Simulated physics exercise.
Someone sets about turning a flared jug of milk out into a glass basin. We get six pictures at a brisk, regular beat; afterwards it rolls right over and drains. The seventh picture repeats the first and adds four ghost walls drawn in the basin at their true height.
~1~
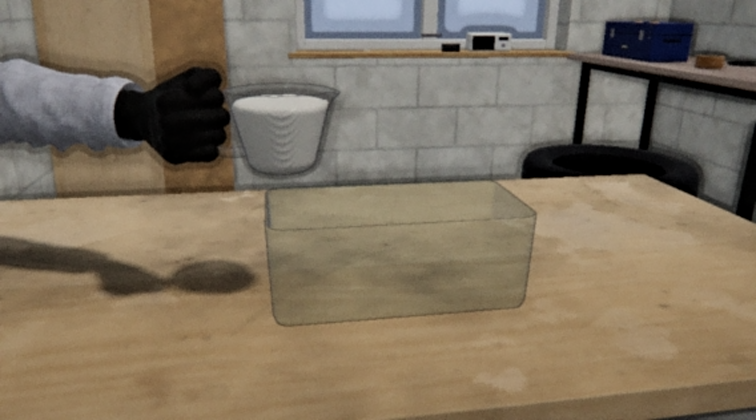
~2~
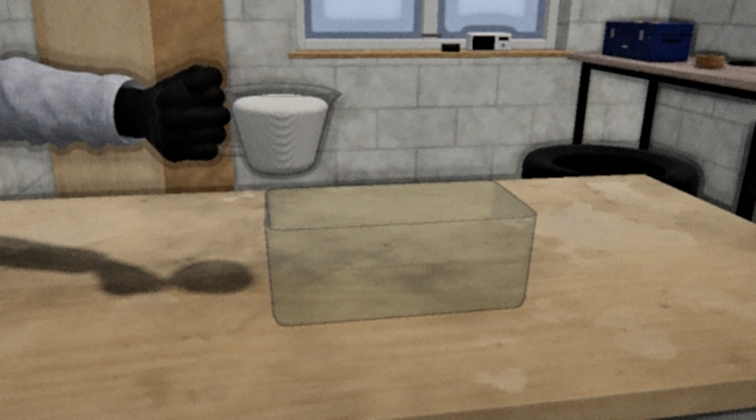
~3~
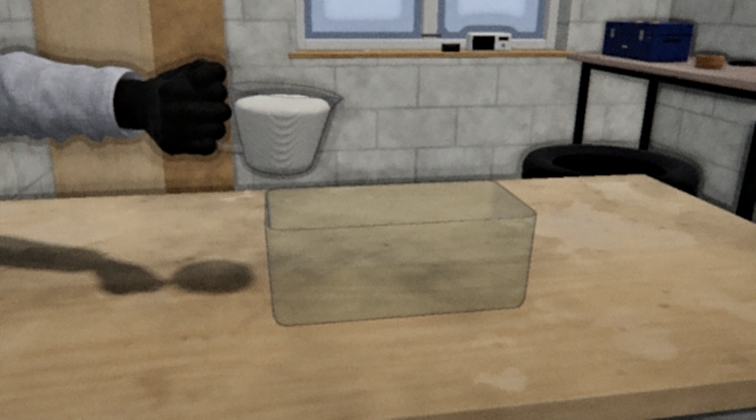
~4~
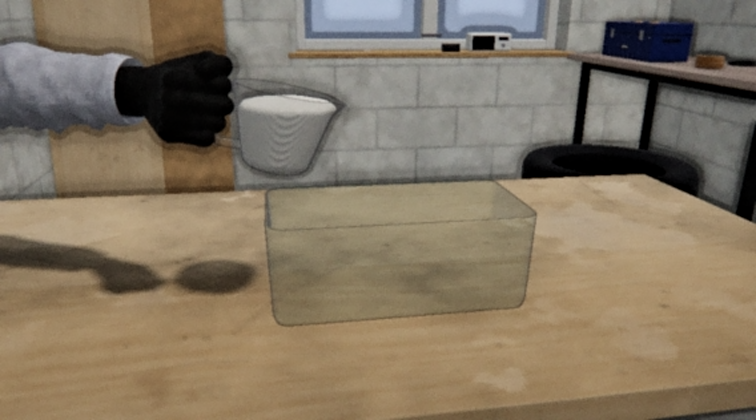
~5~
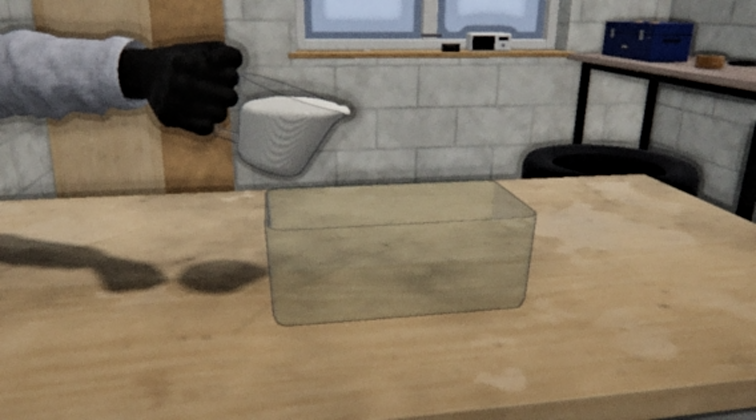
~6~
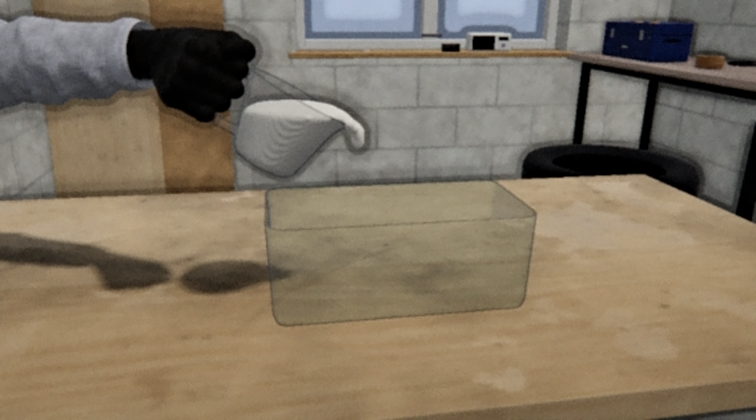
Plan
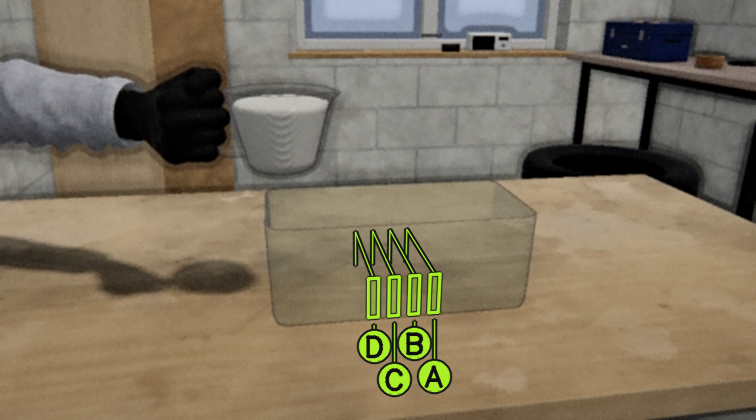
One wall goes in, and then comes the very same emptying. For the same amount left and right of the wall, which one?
C beats the others.
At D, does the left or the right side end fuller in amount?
More ends on the right.
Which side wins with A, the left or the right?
More ends on the left.
In lime, A at (434, 320); B at (414, 321); C at (394, 323); D at (374, 324).
For slot A, about 95 % ends left of the wall and 4 % right of it.
For slot B, about 89 % ends left of the wall and 11 % right of it.
For slot C, about 52 % ends left of the wall and 48 % right of it.
For slot D, about 20 % ends left of the wall and 80 % right of it.
